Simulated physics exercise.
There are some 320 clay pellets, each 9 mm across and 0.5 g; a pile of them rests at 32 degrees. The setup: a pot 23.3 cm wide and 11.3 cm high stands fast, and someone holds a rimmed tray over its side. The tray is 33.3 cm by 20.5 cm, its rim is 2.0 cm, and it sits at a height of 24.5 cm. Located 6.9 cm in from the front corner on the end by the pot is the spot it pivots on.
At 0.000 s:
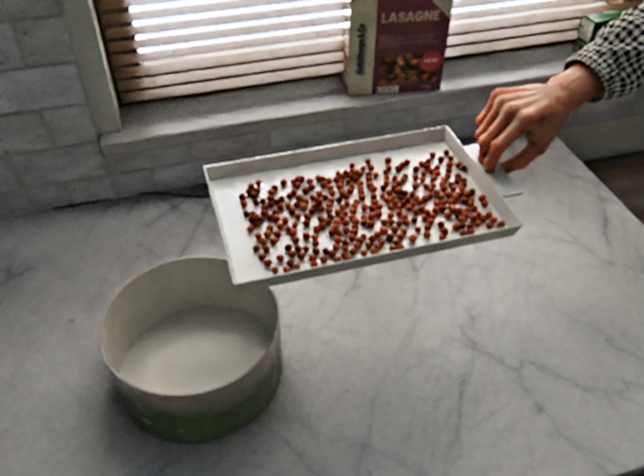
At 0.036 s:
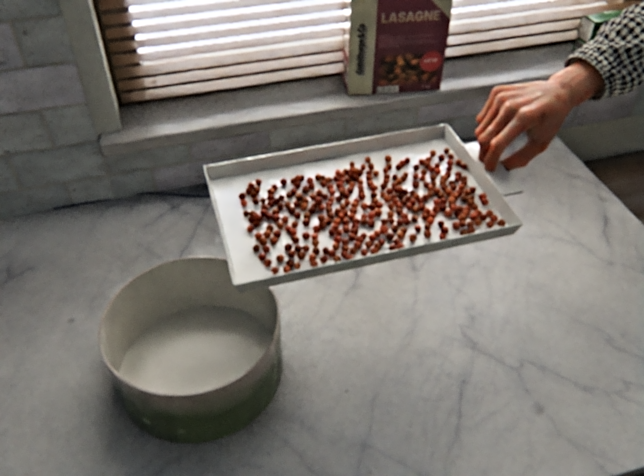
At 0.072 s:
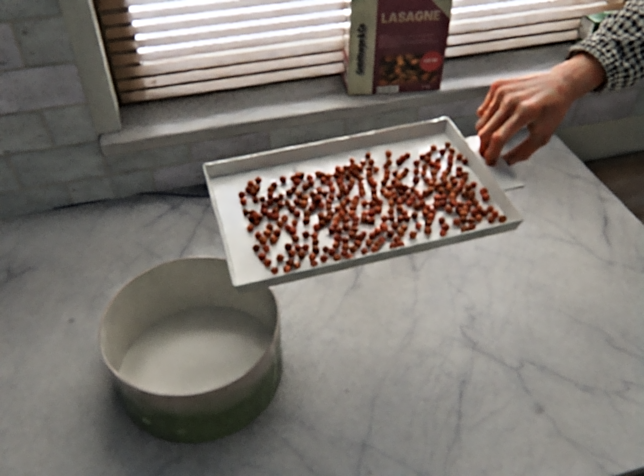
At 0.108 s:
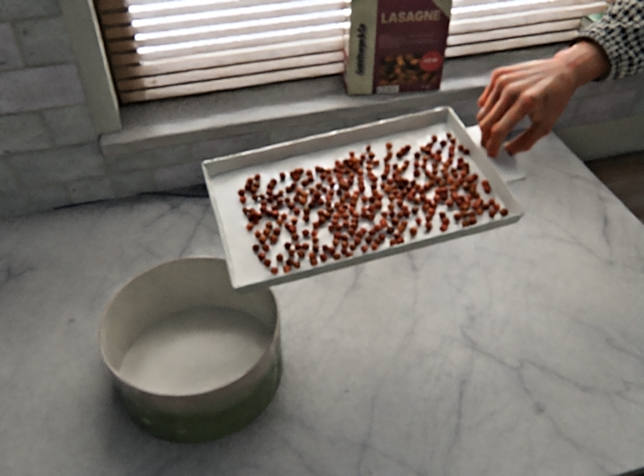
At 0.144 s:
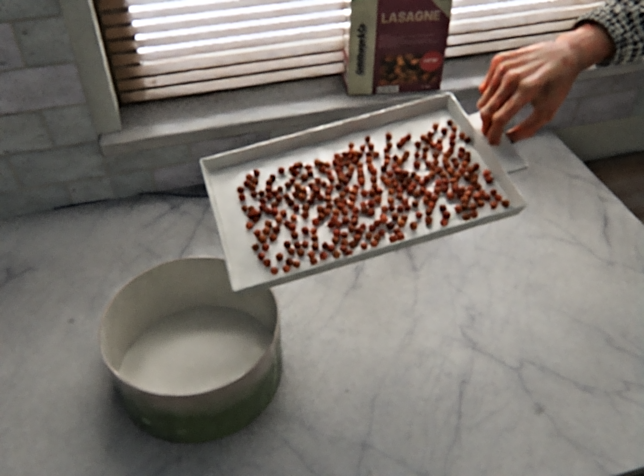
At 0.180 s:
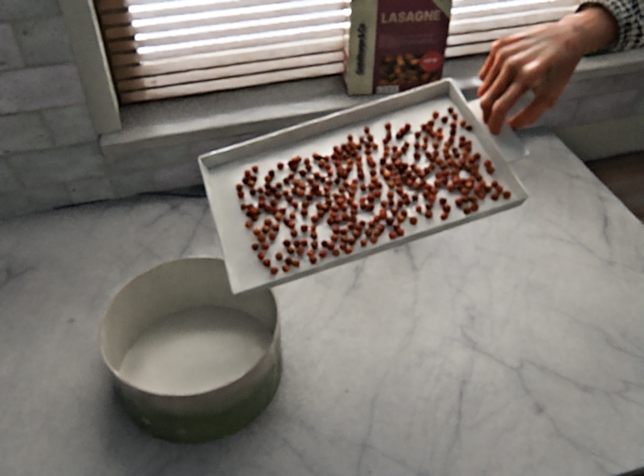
The clip opens on a hand holding a rimmed white tray scattered with small reddish-brown pellets beside a round pot on a marble counter. The hand slowly raises the tray's right end, tilting it toward the pot on the left, while the pellets stay spread across its surface.
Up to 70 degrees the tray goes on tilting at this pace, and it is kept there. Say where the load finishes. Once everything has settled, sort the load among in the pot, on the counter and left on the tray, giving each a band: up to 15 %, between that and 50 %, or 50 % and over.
Pot: Between 15 and 50 %; counter: Between 15 and 50 %; tray: Between 15 and 50 %.
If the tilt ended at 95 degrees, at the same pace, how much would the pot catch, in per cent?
Estimate: Roughly 60 percent.
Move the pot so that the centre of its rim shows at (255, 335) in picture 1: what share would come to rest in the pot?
It would come to around 60 percent.
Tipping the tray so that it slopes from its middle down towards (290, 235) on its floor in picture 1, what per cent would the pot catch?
Roughly 45 percent of them.
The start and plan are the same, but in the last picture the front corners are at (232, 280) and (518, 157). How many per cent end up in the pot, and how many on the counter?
The pot gets 55 and the counter 10.
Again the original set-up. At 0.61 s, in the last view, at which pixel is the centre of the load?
The load's centre is near (282, 239) at that time.
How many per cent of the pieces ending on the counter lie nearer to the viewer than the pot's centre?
Near 100 in a hundred.
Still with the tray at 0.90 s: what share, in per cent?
It works out to near 50 per cent of the load.
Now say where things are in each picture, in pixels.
Tray tilt 0 degrees, front corners at (238, 280) and (517, 222); middle of the pieces at (364, 207); pot at (191, 319), in the first picture.
Tray tilt 1 degrees, front corners at (238, 280) and (517, 221); middle of the pieces at (364, 206), in the second picture.
Tray tilt 2 degrees, front corners at (238, 281) and (518, 217); middle of the pieces at (364, 204), in the third picture.
Tray tilt 5 degrees, front corners at (237, 283) and (520, 210), lowest corner left front; middle of the pieces at (364, 199), in the fourth picture.
Tray tilt 9 degrees, front corners at (237, 286) and (521, 202), lowest corner left front; middle of the pieces at (364, 193), in the fifth picture.
Tray tilt 13 degrees, front corners at (237, 288) and (523, 194), lowest corner left front; middle of the pieces at (363, 187); pot at (191, 319). Its pace works out near 110 degrees a second, in the sixth picture.
Then, at 0.44 s, tilt 42 degrees; the tray holds 100 %, the pot 0 %.
After 0.61 s, tilt 61 degrees; the tray holds 100 %, the pot 0 %.
Then, at 0.90 s, tilt 70 degrees; the tray holds 50 %, the pot 15 %.
At rest (2.1 s), pot 30 %, counter 40 %, tray 30 %.
